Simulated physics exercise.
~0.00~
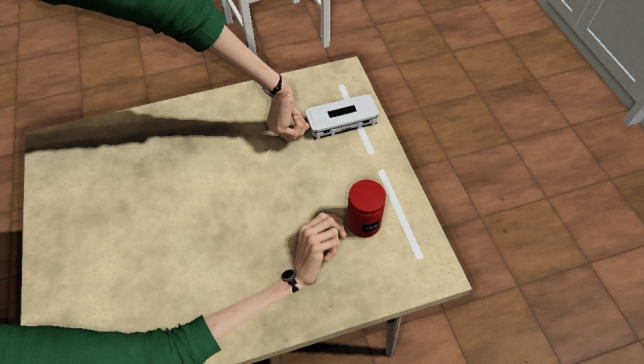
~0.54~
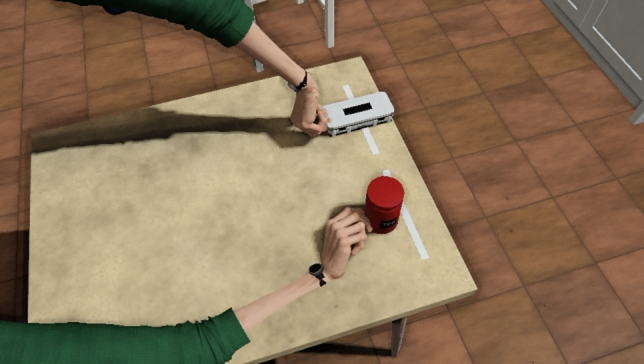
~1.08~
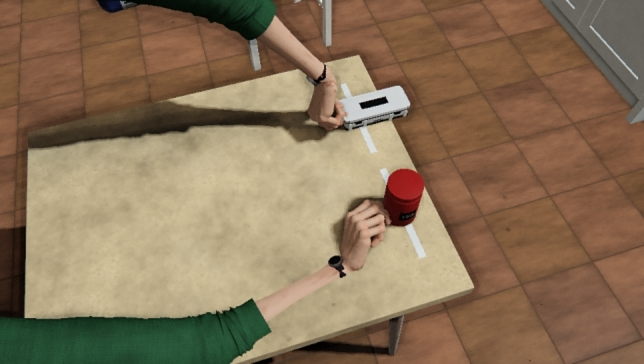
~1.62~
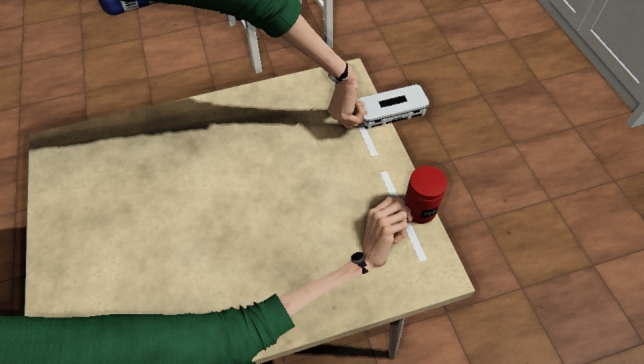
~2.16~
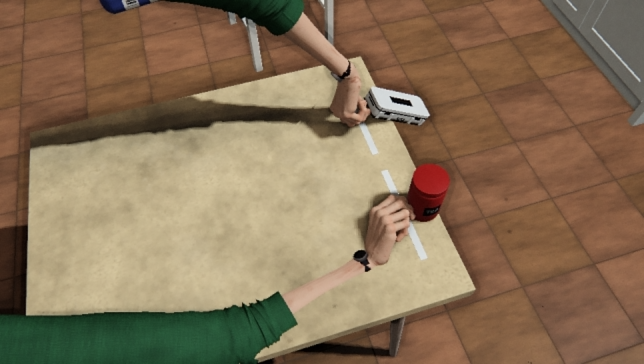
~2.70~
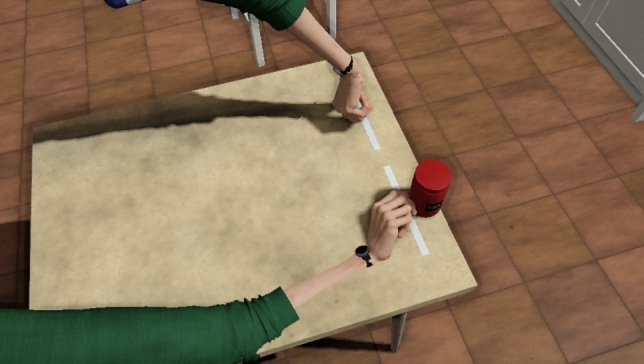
At a table on a tiled floor, two hands in green sleeves pushed a white case and a red jar rightward past strips of tape until the case tipped over the edge and dropped from sight, while the jar stayed standing on top.
